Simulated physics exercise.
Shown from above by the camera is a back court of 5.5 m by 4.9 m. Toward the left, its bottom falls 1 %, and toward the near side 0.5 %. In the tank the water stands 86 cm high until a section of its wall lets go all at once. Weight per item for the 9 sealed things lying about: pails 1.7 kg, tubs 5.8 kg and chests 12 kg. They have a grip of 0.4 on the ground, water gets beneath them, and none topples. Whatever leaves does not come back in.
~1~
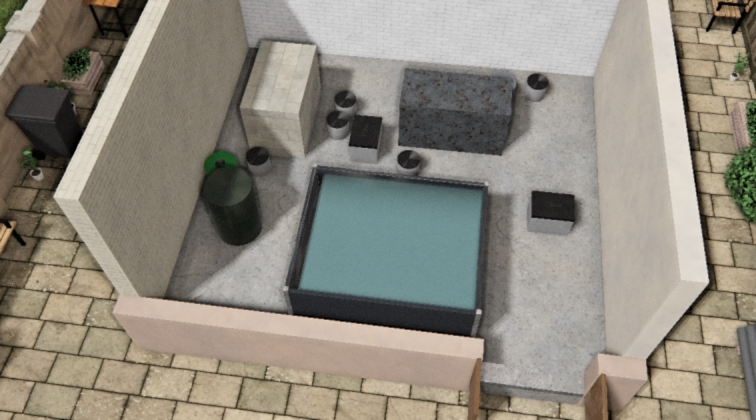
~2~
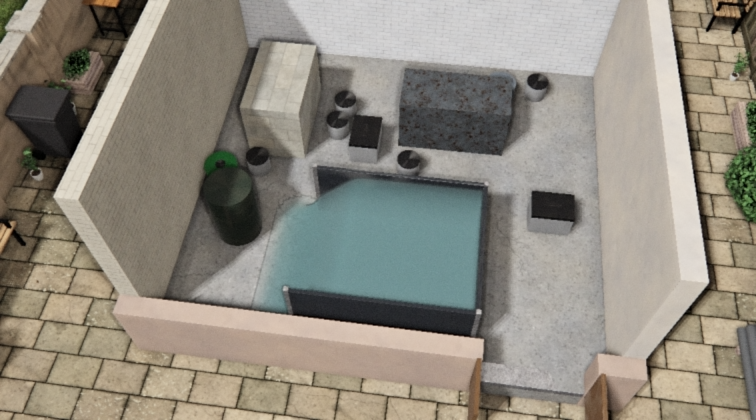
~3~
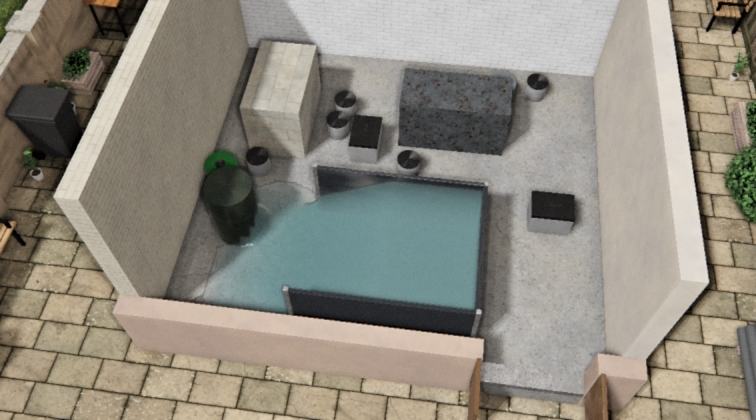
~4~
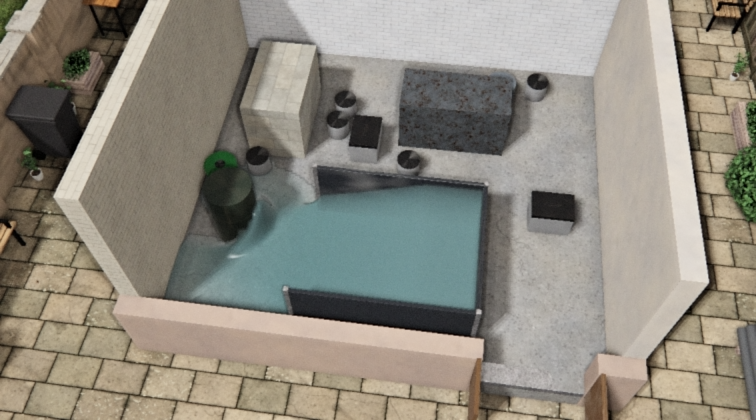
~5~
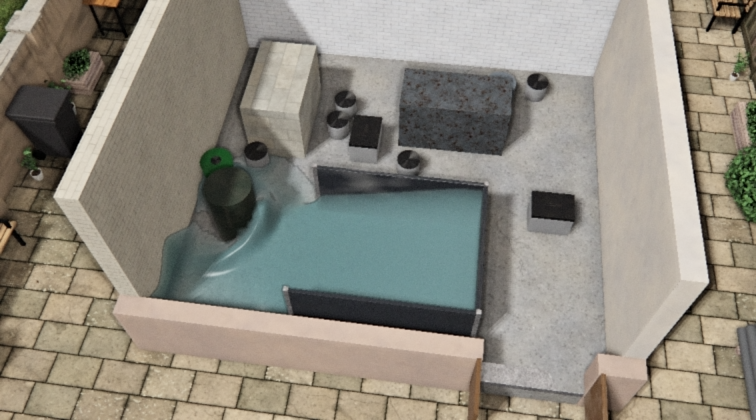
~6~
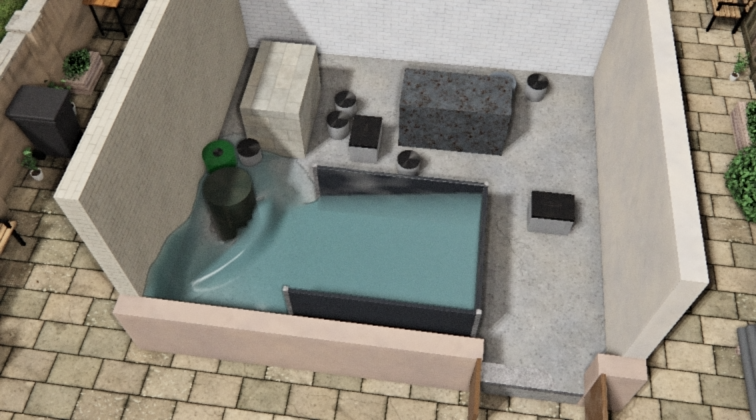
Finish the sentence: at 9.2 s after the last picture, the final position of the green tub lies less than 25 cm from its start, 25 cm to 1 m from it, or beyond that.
The final position of the green tub lies beyond 1 m from its start.
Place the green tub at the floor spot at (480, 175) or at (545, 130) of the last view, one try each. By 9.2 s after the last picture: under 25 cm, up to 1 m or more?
Results, in order: Borne far off, then borne far off.
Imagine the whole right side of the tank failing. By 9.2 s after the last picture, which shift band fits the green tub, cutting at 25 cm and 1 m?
Outcome for the green tub: Modest displacement.
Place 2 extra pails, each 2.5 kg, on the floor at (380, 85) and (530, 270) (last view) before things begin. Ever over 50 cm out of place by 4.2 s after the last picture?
In sequence: Beyond it, then within it.
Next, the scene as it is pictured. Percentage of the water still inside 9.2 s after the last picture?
I'd say some 86 percent hasn't gone yet.
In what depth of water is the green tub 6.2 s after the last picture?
11 cm or so.
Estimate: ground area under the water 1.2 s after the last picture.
Roughly 11.5 m2.
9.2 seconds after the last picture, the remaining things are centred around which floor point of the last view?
I'd put it around (481, 238).
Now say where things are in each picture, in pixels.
In the first picture, the green tub at (221, 164) rests on the ground; 3.5 m2 under water; 0 of 9 have shifted.
In the second picture, the green tub at (221, 164) rests on the ground; 4.6 m2 under water; 0 of 9 have shifted.
In the third picture, the green tub at (221, 164) rests on the ground; 5.9 m2 under water; 0 of 9 have shifted.
In the fourth picture, the green tub at (220, 164) rests on the ground; 6.9 m2 under water; 0 of 9 have shifted.
In the fifth picture, the green tub at (216, 160), on the bottom, 9 cm from its start; 7.4 m2 under water; 2 of 9 have shifted.
In the sixth picture, the green tub at (218, 153), on the bottom, 18 cm from its start; water covers 7.8 m2; 2 of 9 have shifted.
Then, 1.2 s after the last picture the green tub is near (253, 58), 1.9 m from its start, afloat; 0 of 9 are out; 2 afloat.
Then, 3.8 s after the last picture the green tub is near (554, 82), 5.0 m from its start, afloat; 0 of 9 are out; 8 afloat.
Then, 6.2 s after the last picture the green tub is near (530, 238), 4.3 m from its start, afloat; 0 of 9 are out; 9 afloat.
Then, 9.2 s after the last picture the green tub is near (513, 317), 4.4 m from its start, afloat; 2 of 9 are out; 7 afloat.
